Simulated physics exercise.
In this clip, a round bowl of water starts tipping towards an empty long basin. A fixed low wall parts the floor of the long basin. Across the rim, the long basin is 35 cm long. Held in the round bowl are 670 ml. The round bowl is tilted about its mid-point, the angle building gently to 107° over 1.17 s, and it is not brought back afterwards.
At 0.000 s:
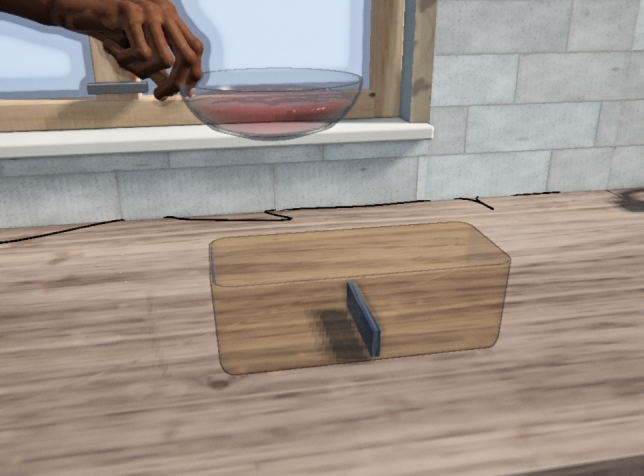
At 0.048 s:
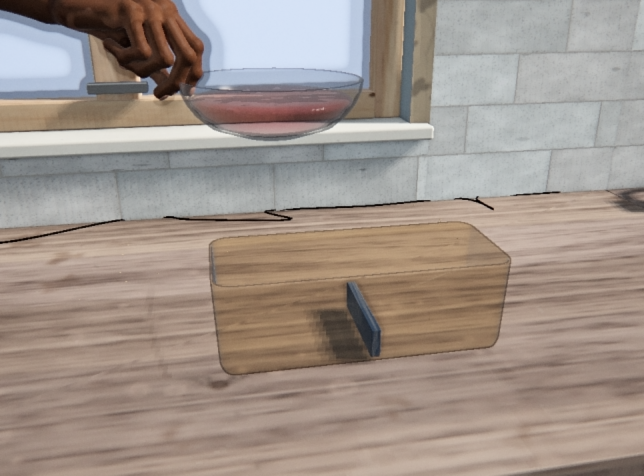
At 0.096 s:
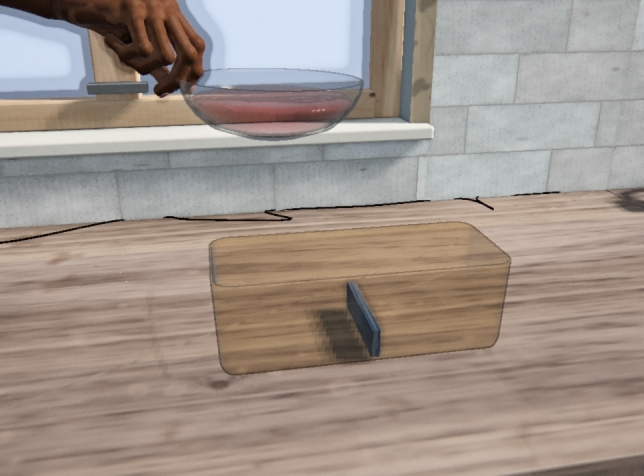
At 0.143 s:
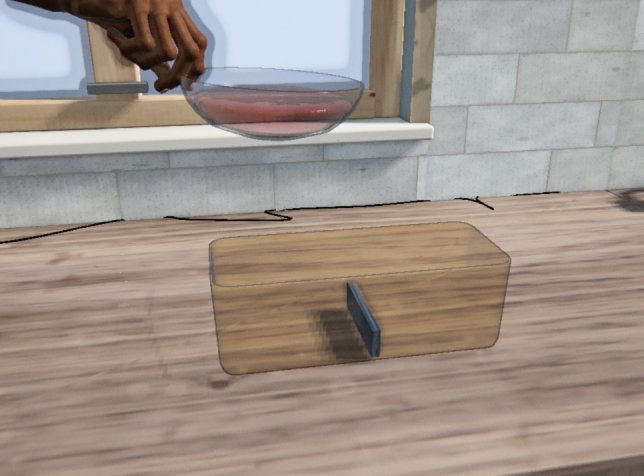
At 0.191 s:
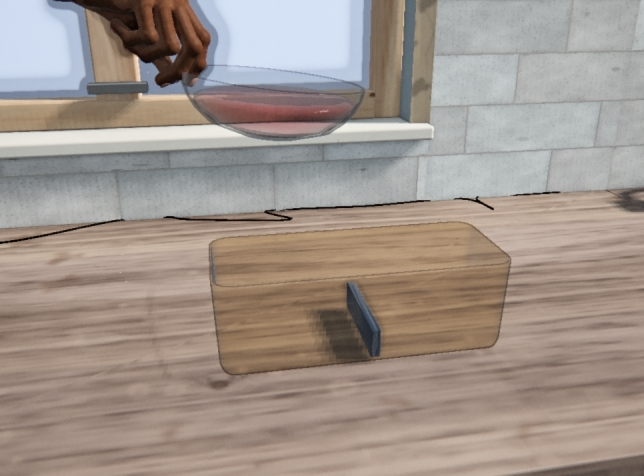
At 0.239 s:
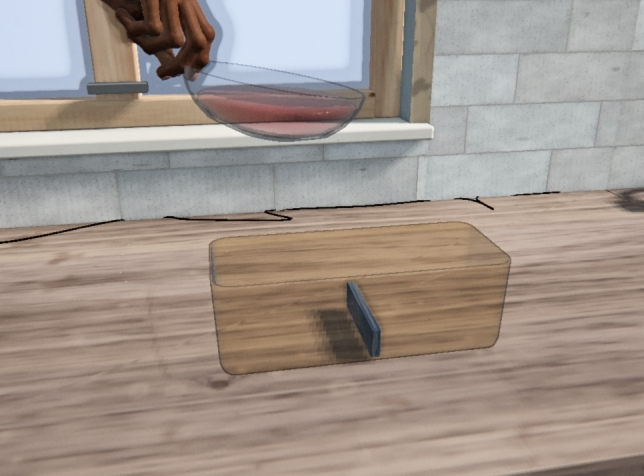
A clear round bowl of reddish liquid is gripped at its left rim by a hand at the upper left, in front of a wood-framed window and grey tiled wall. Below, seen from slightly above by a still camera, a see-through amber long basin with a blue-grey upright divider sits on a wooden counter. The bowl stays level at first, then tilts slowly and slightly down to the right as the hand rises.
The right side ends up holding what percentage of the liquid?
About 76 in every hundred parts.
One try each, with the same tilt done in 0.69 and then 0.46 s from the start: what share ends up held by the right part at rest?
In order, 70 and 60 per cent.
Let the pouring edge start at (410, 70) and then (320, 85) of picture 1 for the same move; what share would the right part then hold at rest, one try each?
Respectively 80 and 60 %.
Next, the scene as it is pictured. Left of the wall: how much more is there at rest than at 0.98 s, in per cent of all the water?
1 %.
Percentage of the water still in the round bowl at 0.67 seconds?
Some 22 per cent.
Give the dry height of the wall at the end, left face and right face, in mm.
Looks like roughly 30 mm on the left and roughly 12 mm on the right.
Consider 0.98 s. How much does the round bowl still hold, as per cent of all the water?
I'd estimate some 0 per cent.
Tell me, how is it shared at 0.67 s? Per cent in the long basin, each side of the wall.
Left roughly 0, right roughly 26.
Then, 0.67 s in, the tilt is 65° and 23 per cent is still to pour, 0 is left of the wall and 27 right of it.
Then, 0.98 s in, the tilt is 100° and 0 per cent is still to pour, 21 is left of the wall and 76 right of it.
Then, 1.31 s in, the tilt is 107° and 0 per cent is still to pour, 22 is left of the wall and 76 right of it.
Then, 1.67 s in, the tilt is 107° and 0 per cent is still to pour, 22 is left of the wall and 76 right of it.
Finally, 22 per cent lies left of the wall, 76 right of it and 1 outside.
